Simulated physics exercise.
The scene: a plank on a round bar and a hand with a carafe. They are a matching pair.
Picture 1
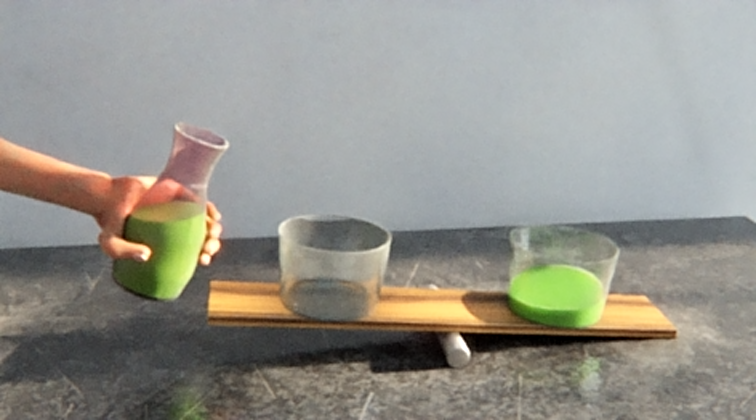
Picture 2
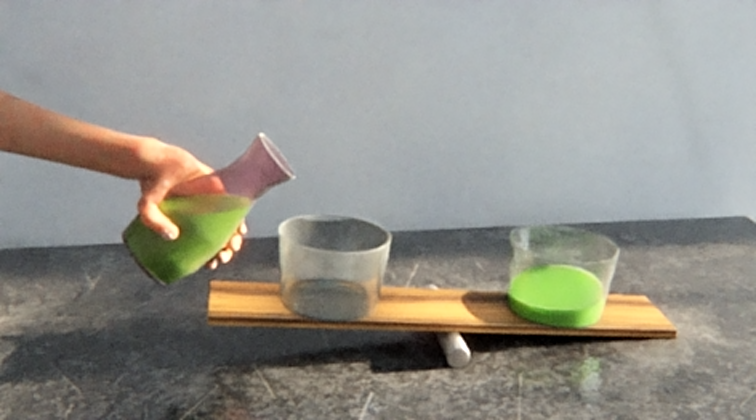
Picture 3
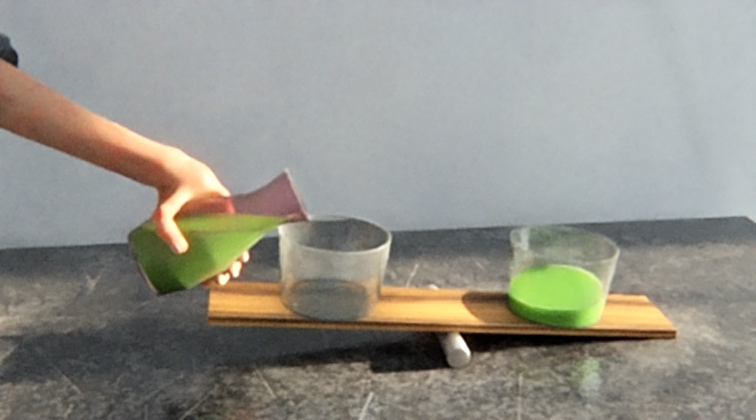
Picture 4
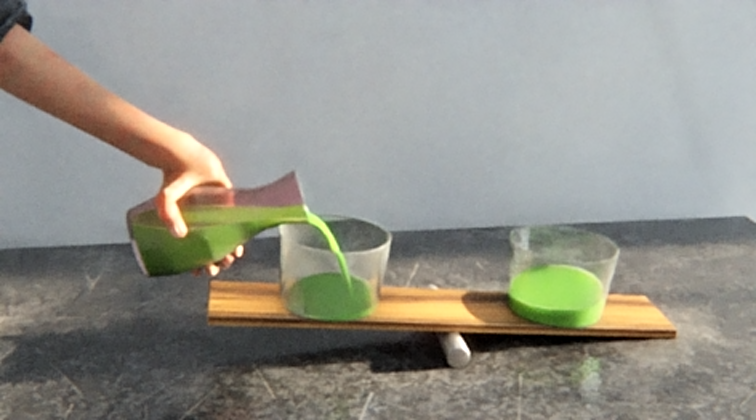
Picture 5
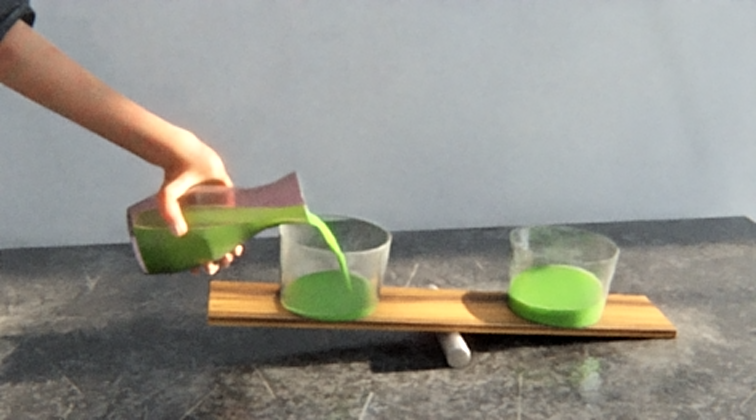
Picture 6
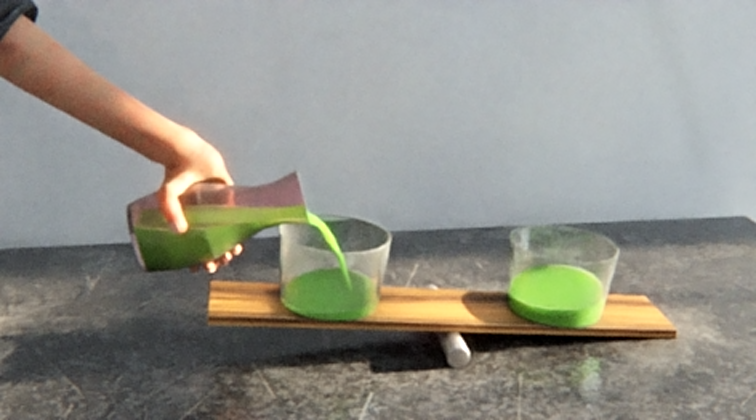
A hand tilted a carafe of green juice and poured a thin stream into the empty left tub, covering its bottom, while the plank on the round bar stayed still, its right side low.
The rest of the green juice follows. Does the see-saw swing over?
The plank goes down on that side.
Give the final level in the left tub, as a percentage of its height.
I make it 55 per cent.
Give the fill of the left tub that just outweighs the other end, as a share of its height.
Close to 25 %.
A moment on, the left tub is about a third full; the plank has swung over, and that end is down.
Further on, the left tub is about half full; the plank has swung over, and that end is down.
When it is over, the left tub is about half full; the plank has swung over, and that end is down.
